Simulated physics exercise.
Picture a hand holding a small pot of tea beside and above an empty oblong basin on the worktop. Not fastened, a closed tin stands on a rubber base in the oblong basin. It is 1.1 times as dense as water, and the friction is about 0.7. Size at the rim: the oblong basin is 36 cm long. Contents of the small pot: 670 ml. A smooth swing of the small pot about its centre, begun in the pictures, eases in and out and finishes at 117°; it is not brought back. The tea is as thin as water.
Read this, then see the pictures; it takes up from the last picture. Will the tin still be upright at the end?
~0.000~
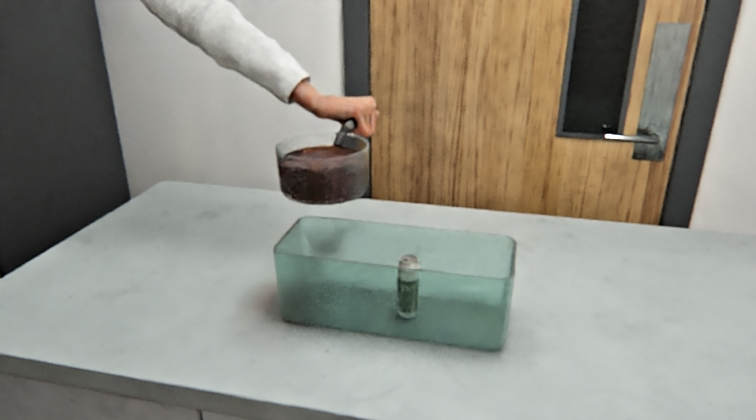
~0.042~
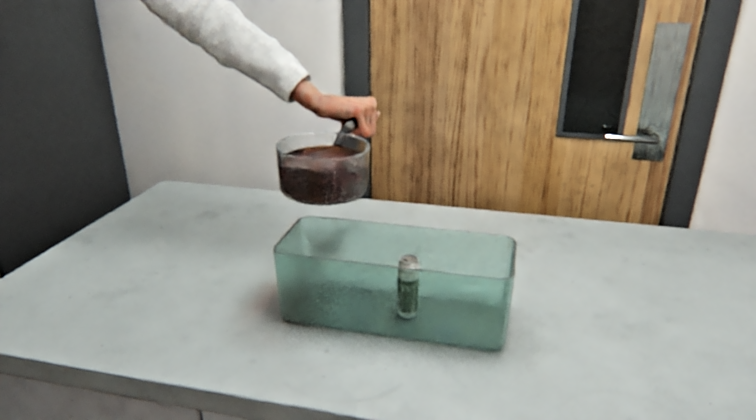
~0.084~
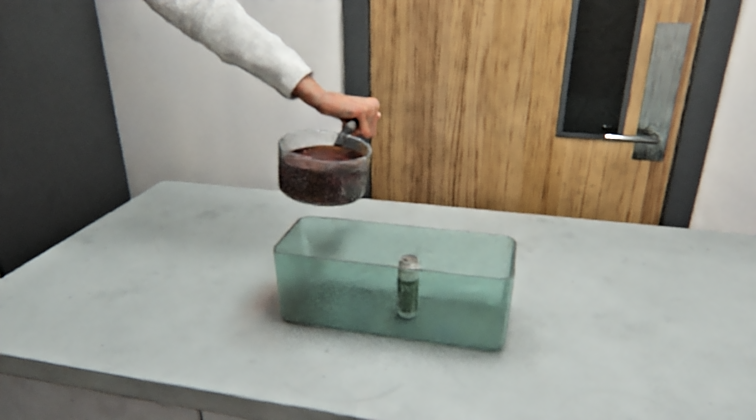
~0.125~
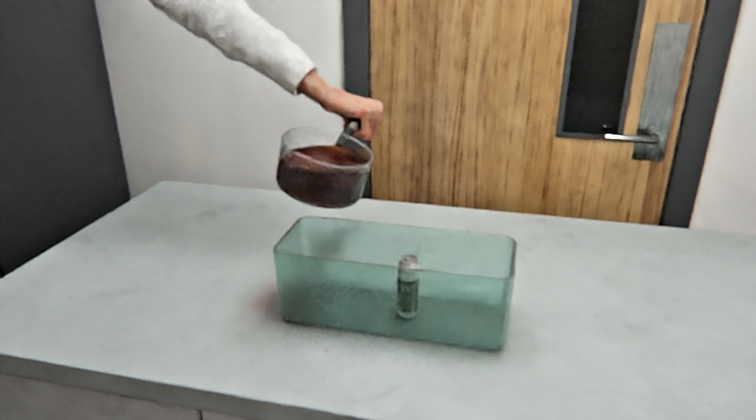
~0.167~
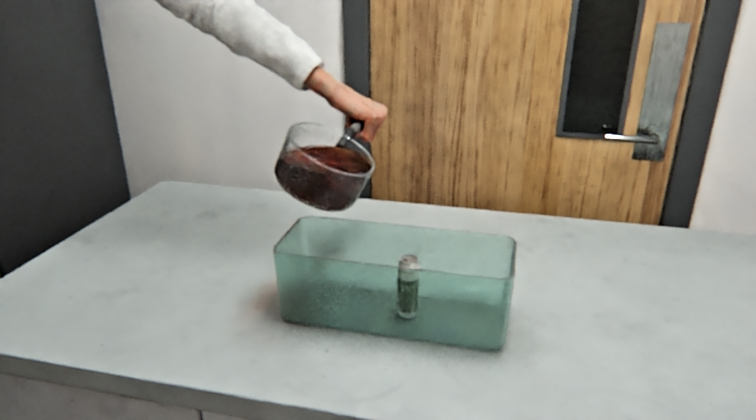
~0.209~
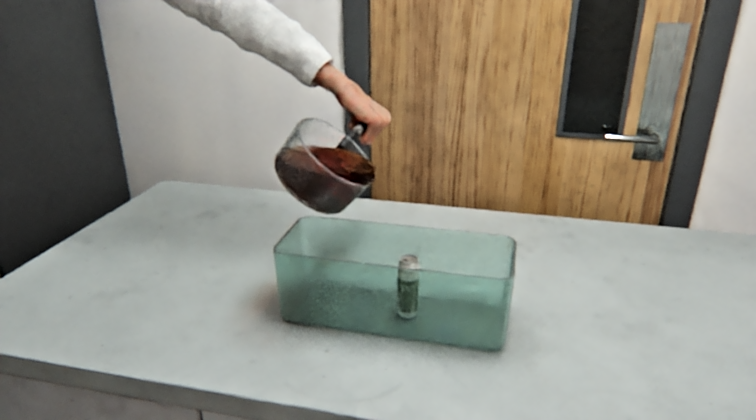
No. It keels over.
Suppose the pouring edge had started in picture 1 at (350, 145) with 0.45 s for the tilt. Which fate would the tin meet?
After that, the tin stays vertical.
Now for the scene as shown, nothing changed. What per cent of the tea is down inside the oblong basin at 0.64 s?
I reckon close to 96 per cent.
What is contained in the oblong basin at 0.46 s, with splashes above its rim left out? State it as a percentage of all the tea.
About 52 per cent.
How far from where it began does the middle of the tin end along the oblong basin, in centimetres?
Net tin displacement: Roughly 8.0 cm.
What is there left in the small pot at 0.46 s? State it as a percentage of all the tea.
Some 16 per cent.
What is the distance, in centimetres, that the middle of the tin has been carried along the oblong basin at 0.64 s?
Its middle sits about 3 cm from the start.
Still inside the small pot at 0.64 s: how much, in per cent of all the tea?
About 1 per cent.
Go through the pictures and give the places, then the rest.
In the first picture, it leans 0°; its right rim is at (367, 150); the tea meets the walls at (284, 154) and (366, 161); the oblong basin's rim runs from (287, 234) to (515, 258); the tin's top is at (409, 261).
In the second picture, it leans 2°; its right rim is at (368, 151); the tea meets the walls at (284, 154) and (367, 161).
In the third picture, it leans 7°; its right rim is at (369, 155); the tea meets the walls at (285, 153) and (368, 162).
In the fourth picture, it leans 15°; its right rim is at (371, 162); the tea meets the walls at (285, 153) and (369, 163).
In the fifth picture, it leans 26°; its right rim is at (372, 172); the tea meets the walls at (285, 152) and (372, 165).
In the sixth picture, it leans 39°; its right rim is at (370, 182); the tea meets the walls at (284, 149) and (363, 170); 3 per cent is over the edge.
By 0.46 s the tilt is 111° and 15 per cent is still to pour; the tin stands where it began.
By 0.64 s the tilt is 117° and 1 per cent is still to pour; the tin leans 15°.
By 0.82 s the tilt is 117° and 0 per cent is still to pour; the tin lies on its side.
By 1.03 s the tilt is 117° and 0 per cent is still to pour; the tin lies on its side.
At rest the tin lies on its side.
